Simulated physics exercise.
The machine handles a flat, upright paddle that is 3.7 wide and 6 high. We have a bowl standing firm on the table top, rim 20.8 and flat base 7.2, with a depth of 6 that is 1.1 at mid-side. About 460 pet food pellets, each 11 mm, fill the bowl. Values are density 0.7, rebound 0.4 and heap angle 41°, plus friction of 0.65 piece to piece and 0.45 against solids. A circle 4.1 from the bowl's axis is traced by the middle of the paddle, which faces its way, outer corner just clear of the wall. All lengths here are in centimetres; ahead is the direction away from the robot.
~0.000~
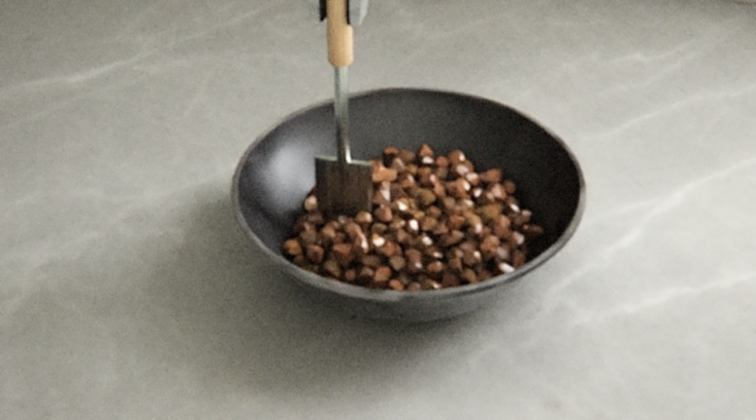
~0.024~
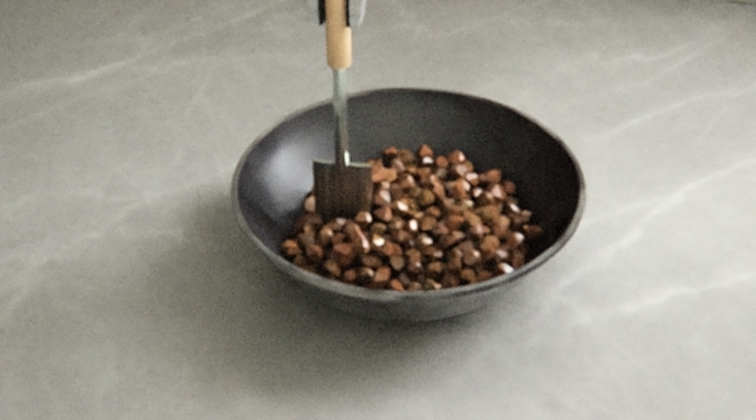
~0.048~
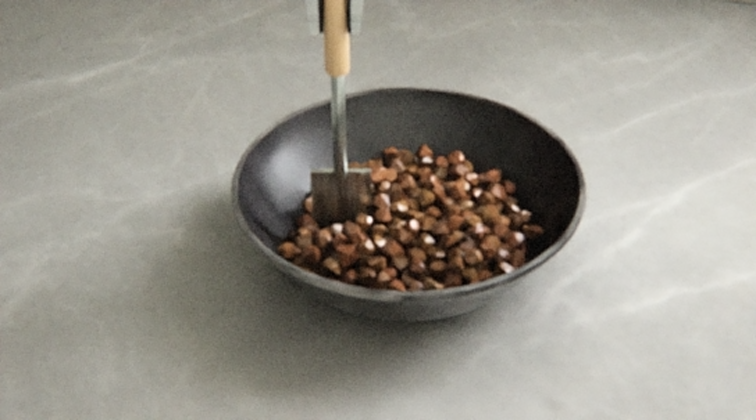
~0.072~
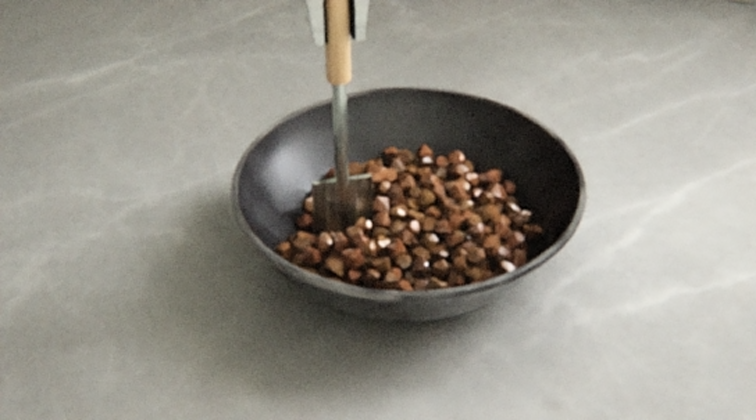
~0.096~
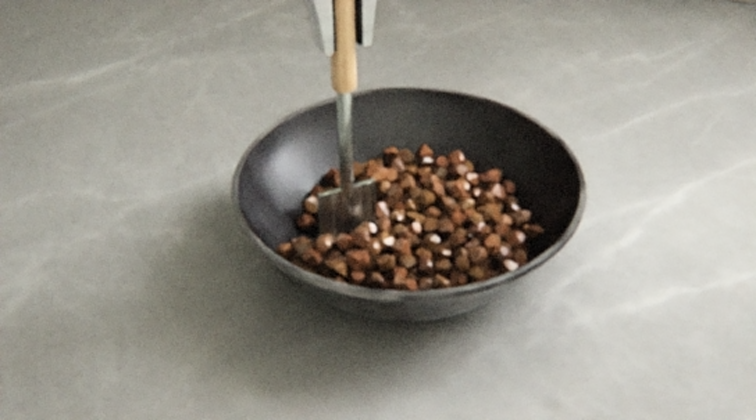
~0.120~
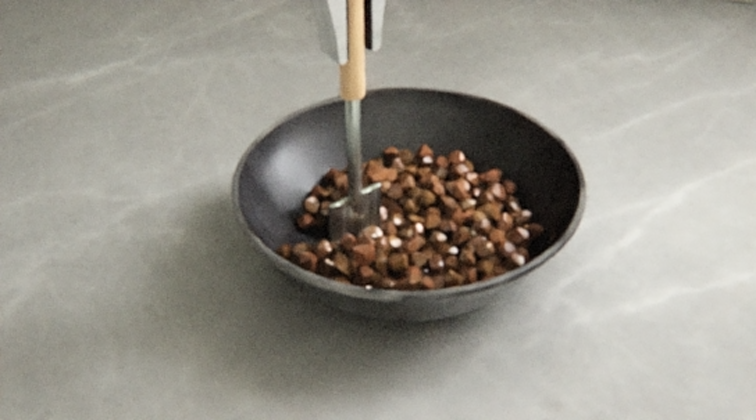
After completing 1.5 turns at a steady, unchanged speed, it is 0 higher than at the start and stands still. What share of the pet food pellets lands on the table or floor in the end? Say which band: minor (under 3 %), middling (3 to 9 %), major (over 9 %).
Band: Middling.
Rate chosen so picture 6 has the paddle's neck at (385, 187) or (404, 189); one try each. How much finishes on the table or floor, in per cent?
It comes to close to 15 per cent and close to 30 per cent.
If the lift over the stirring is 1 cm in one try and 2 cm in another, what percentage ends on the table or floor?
Roughly 0 percent, then roughly 0 percent.
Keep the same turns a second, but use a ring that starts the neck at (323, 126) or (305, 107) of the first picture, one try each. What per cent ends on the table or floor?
Close to 25 and 20 in a hundred.
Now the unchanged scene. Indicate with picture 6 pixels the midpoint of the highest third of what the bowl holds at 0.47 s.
I'd put it at around (440, 139).
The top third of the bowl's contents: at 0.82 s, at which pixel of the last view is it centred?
Top-third centre at approx. (378, 264).
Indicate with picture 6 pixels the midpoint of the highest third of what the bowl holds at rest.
Close to (499, 186).
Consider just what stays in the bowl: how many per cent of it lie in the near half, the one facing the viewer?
40 %.
By 0.47 s, 244° round, highest piece 8 above the table; 451 in the bowl, 3 on the table or floor, 3 in flight or on the tool.
By 0.82 s, 74° round, highest piece 8 above the table; 443 in the bowl, 13 on the table or floor, 1 in flight or on the tool.
By 1.20 s, 180° round, highest piece 7 above the table; 430 in the bowl, 26 on the table or floor, 1 in flight or on the tool.
By 1.90 s, 180° round, highest piece 7 above the table; 430 in the bowl, 27 on the table or floor.
Final count, 430 in the bowl, 27 on the table or floor. That is 6 % on the table or floor.
